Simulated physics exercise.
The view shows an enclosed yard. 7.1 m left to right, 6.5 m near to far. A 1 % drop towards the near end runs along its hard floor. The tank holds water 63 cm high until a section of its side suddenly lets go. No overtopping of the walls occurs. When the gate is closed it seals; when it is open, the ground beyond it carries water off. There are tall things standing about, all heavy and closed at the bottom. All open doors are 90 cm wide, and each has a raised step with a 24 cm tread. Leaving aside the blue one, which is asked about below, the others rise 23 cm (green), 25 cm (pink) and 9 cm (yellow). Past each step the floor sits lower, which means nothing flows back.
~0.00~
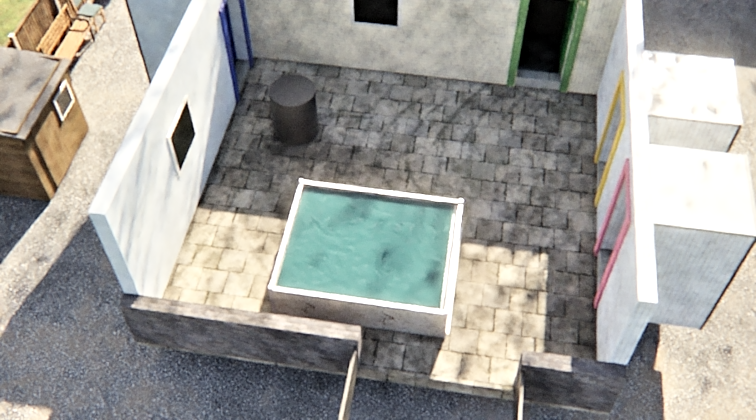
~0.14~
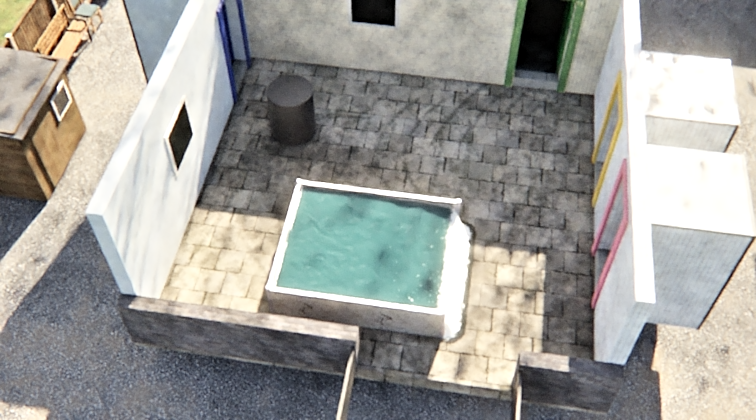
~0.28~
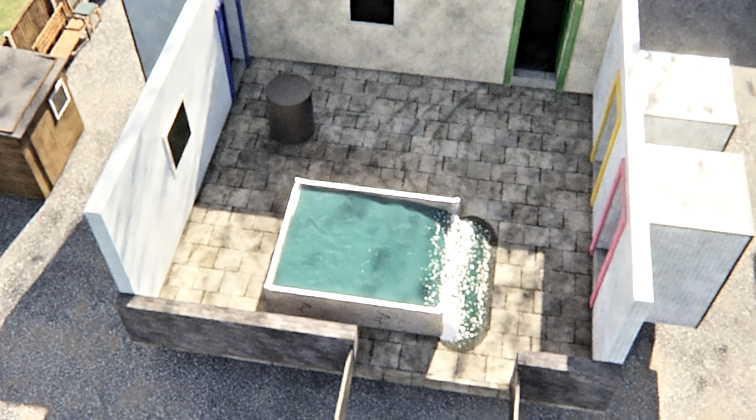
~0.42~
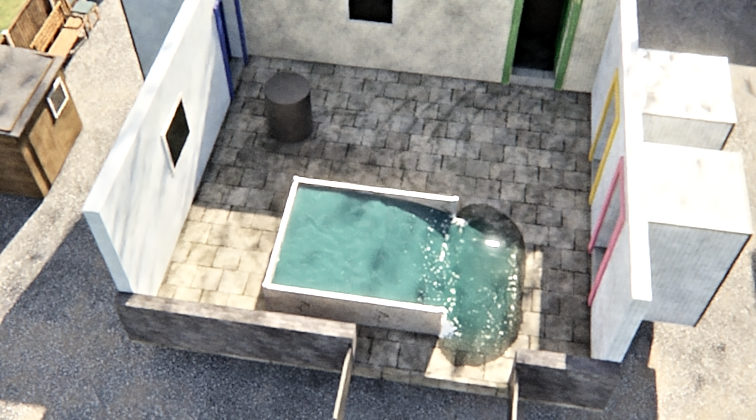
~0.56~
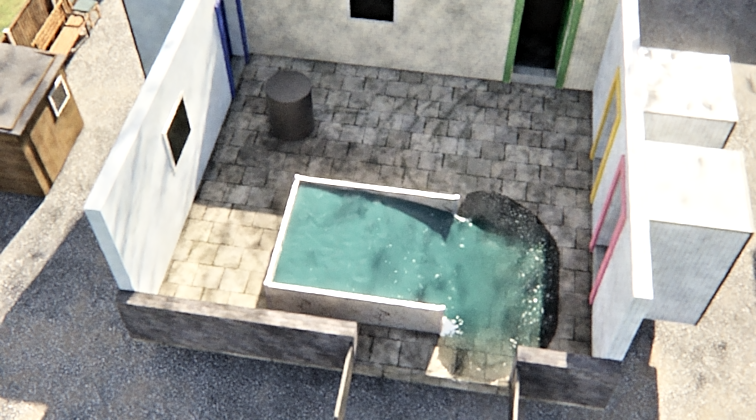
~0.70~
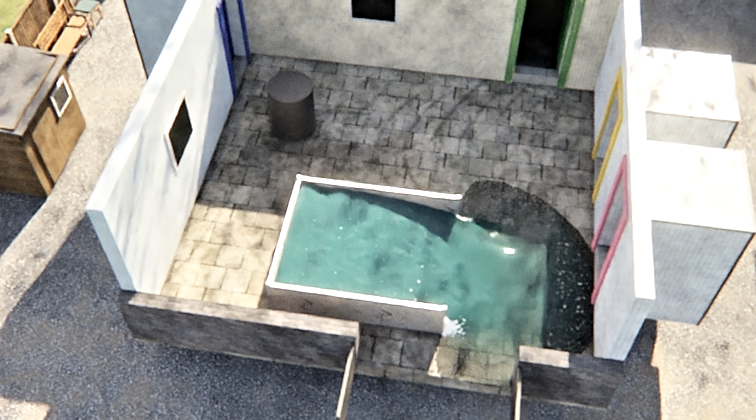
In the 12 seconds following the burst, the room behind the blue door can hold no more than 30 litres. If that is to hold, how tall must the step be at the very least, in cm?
Close to 11 cm is just enough.
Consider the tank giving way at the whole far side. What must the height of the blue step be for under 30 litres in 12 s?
The answer is some 20 cm.
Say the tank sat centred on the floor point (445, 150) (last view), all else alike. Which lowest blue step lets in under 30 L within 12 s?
It must be around 14.5 cm tall.
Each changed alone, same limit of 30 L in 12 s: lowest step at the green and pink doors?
Roughly 16 cm for the green door and roughly 33 cm for the pink door.
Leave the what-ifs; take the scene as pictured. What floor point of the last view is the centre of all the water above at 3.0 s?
The balance point sits at roughly (485, 263).
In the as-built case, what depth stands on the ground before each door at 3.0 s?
Lab note, depth in cm: Blue 0; green 6; pink 35; yellow 14.
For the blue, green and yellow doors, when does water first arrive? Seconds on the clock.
Blue 6.0 s, green 3.0 s, yellow 1.4 s.
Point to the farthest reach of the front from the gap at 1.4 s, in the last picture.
Near (581, 178).
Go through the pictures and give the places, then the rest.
The first picture shows the tank at (370, 246) is whole and still, 63 cm deep; the blue door at (237, 44) is dry.
In the second picture, the front is at (458, 335), 0.3 m from the gap at (448, 270); 0.5 m2 of floor is wet, 63 cm left at the back.
In the third picture, the gap is at (446, 271), the front 0.7 m out at (483, 331); the back of the tank holds 63 cm.
In the fourth picture, the gap is at (445, 271), the front 1.2 m out at (516, 324); the back of the tank holds 63 cm.
In the fifth picture, the gap is at (446, 269), the front 1.8 m out at (550, 331); the back of the tank holds 63 cm.
In the sixth picture, the gap is at (447, 269), the front 2.4 m out at (590, 320); the back of the tank holds 63 cm; 5.5 m in a straight line remain to the blue door at (235, 40).
After 1.4 s water covers 25 % of the floor, deepest (45 cm) near (590, 384); it has not reached the blue door.
After 3.0 s water covers 30 % of the floor, deepest (38 cm) near (590, 384); it has not reached the blue door.
After 12.0 s water covers 95 % of the floor, deepest (14 cm) near (151, 320); 8 cm at the blue door, 0 litres in over its 20 cm step.
At the blue door as built, the water arrived by 6.2 s and peaked near 17 cm at 7.4 s.
With a step of 9.5 cm, 50 litres would have come in within the 12 s; with 12.5 cm, 16 litres. So under 30 litres takes about 11 cm.
